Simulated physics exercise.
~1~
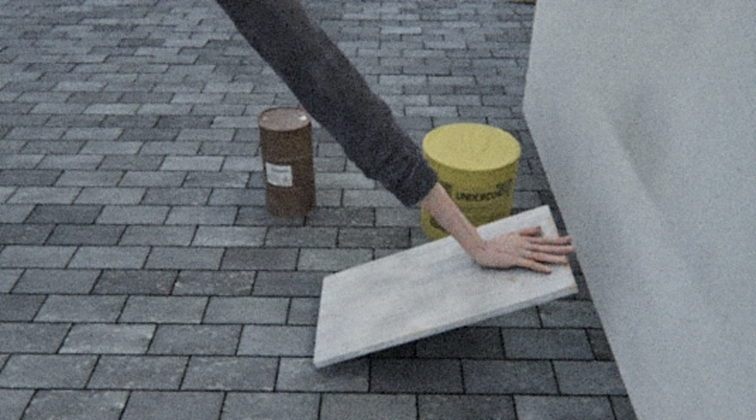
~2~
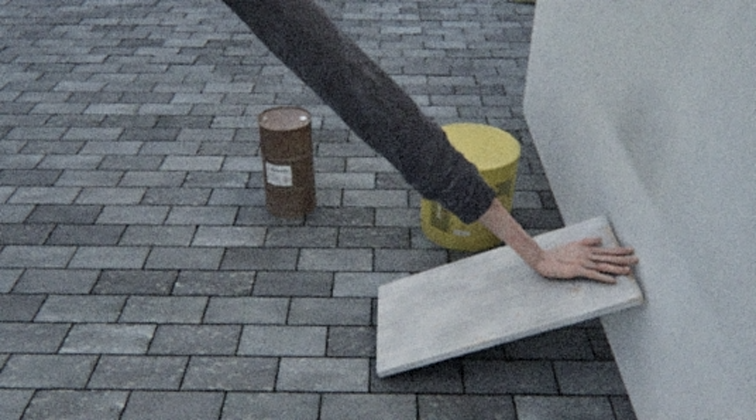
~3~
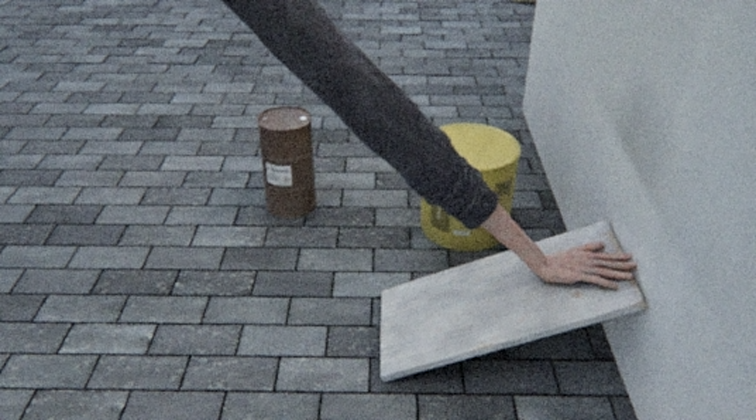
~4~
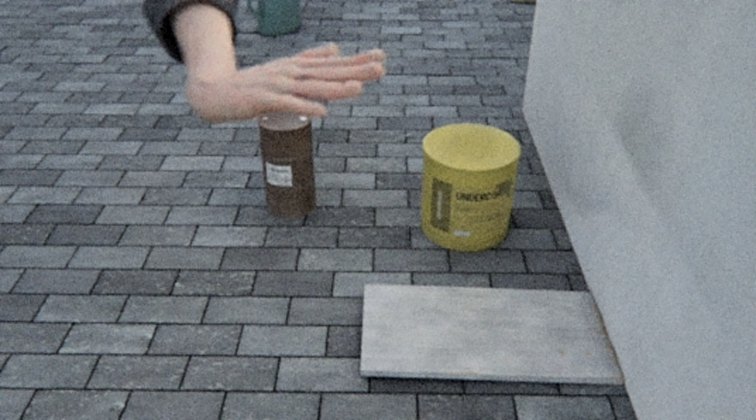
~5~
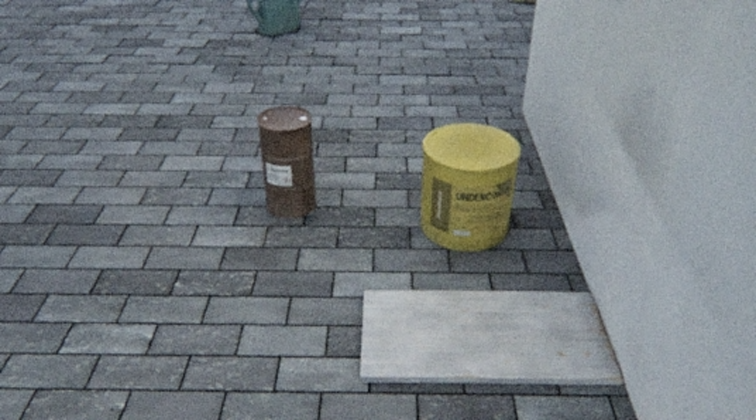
To begin with, a hand in a dark sleeve holds the raised end of a white board above grey paving, with a brown canister and a yellow pail behind it. The hand moves the board to the right until its upper end meets the pale wall, leaving it tilted there. It stays pressed on the top for a moment, with the board barely shifting. Then the hand lets go and draws back to the left, and the board slips down from its lean. At the end, the arm is gone and the board lies low on the paving beside the wall, while the canister and pail stand where they were.
